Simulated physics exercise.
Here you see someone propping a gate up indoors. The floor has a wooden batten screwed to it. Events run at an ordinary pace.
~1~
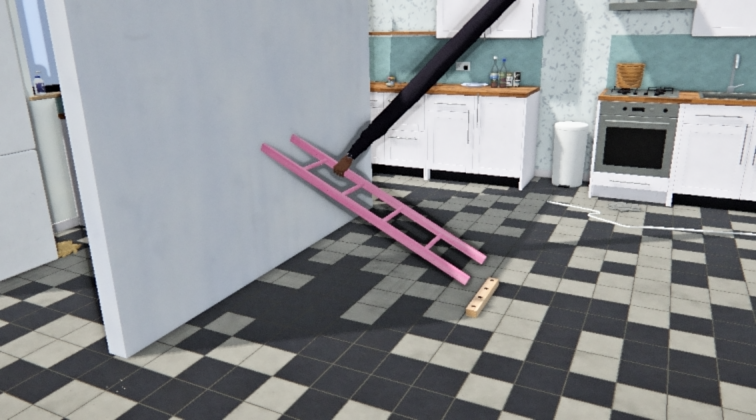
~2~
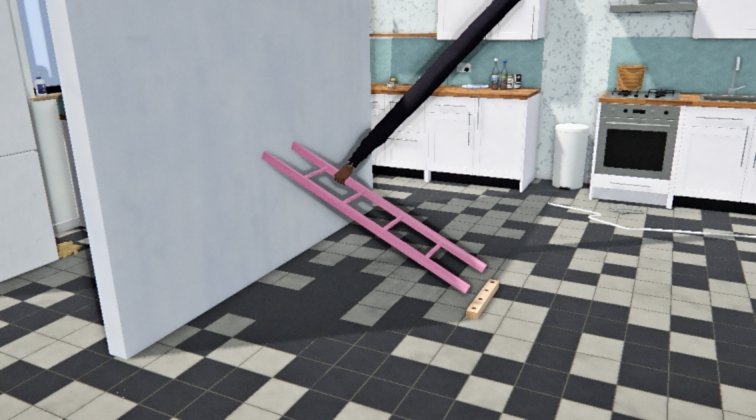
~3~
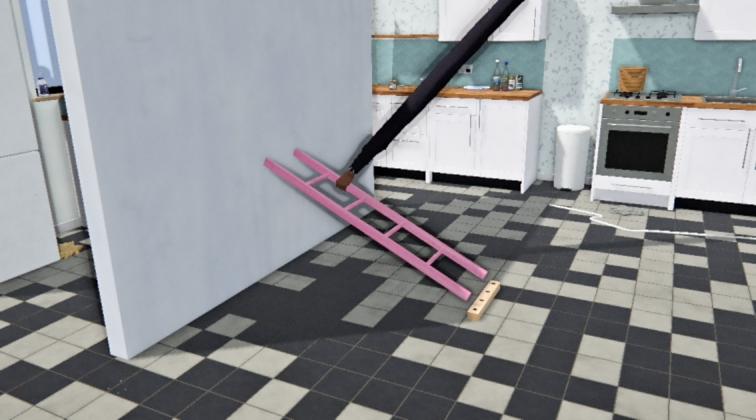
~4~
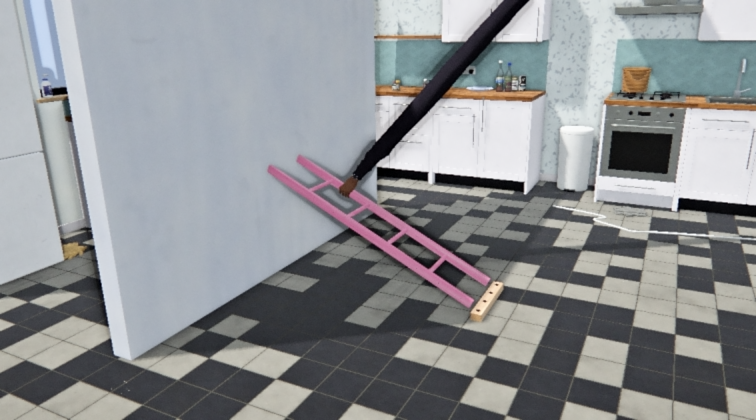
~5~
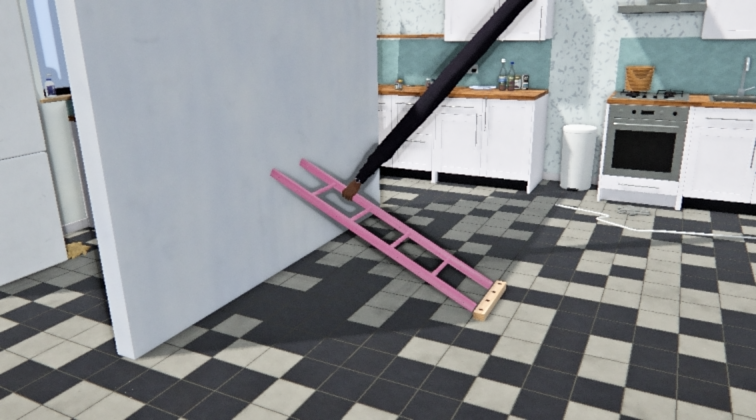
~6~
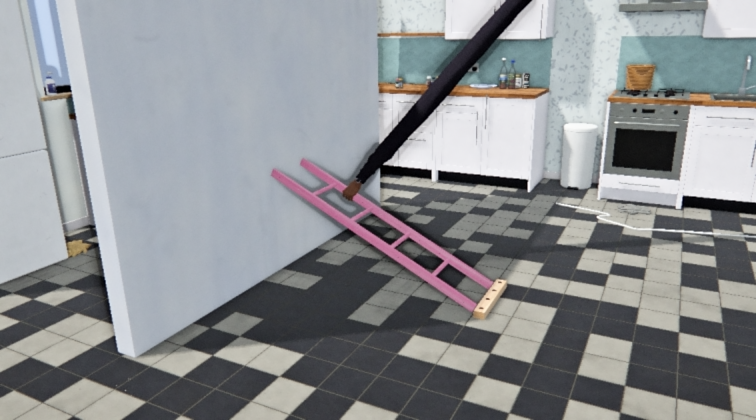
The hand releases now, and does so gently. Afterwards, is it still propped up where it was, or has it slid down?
It is still propped up.
Then, 0.10 s past the last view, pink gate moving near (380, 229).
Then, 0.28 s past the last view, pink gate at rest near (380, 229).
Finally, the pink gate remains leaning, near (380, 229).
